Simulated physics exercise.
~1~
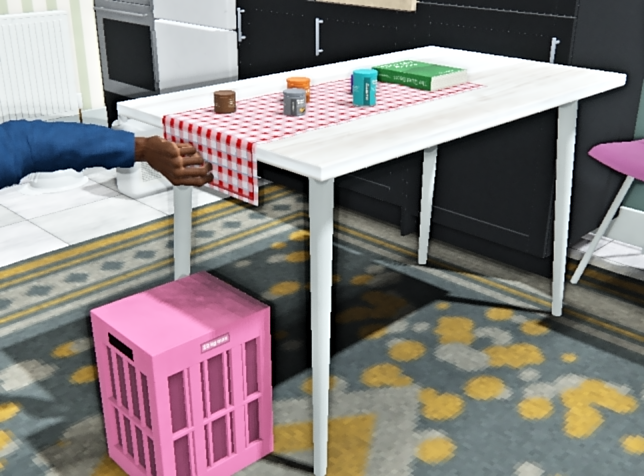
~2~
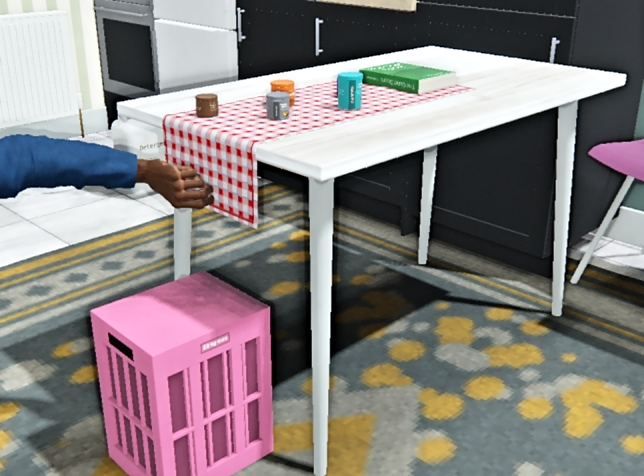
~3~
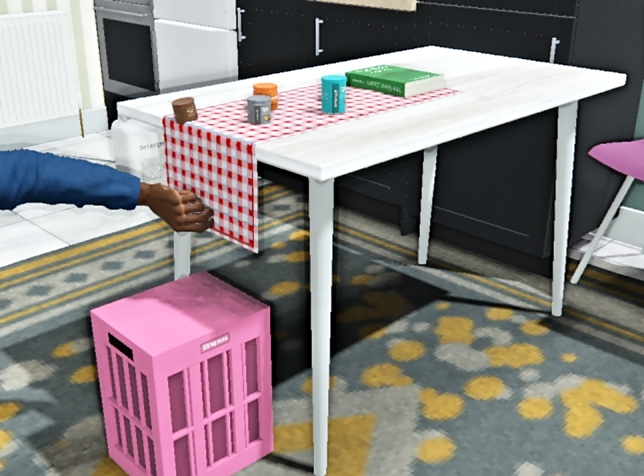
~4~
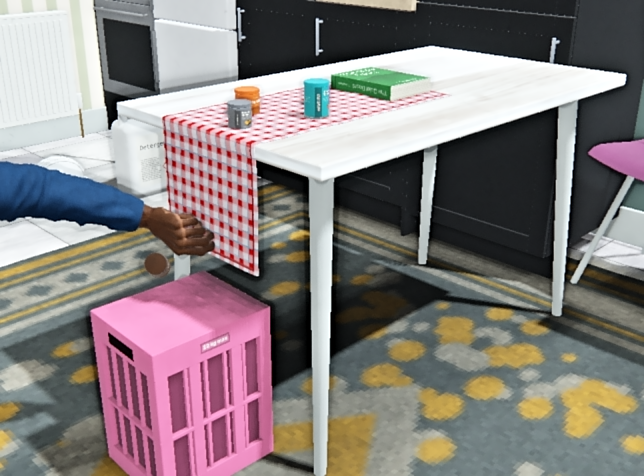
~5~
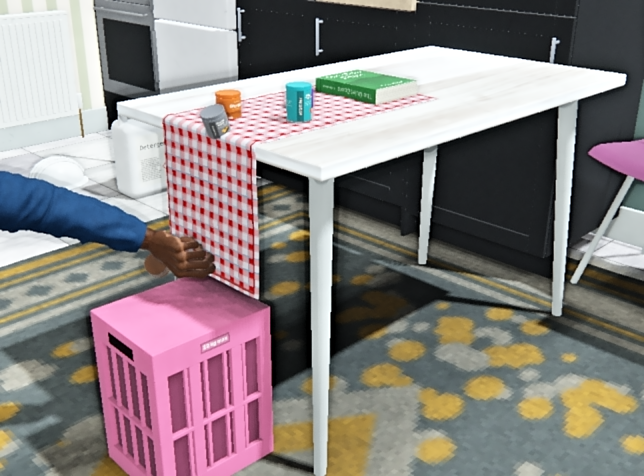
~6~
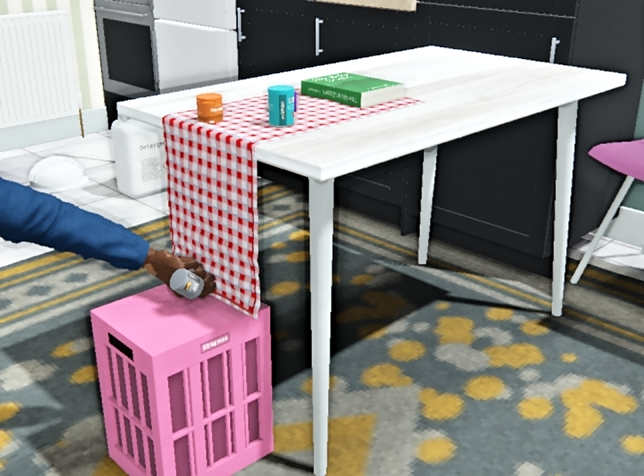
In a kitchen, a hand pulled a red checked cloth down over the end of a white table, carrying the small pots, can and green book left, until the brown pot and then the grey one dropped off and the hem reached the pink crate.
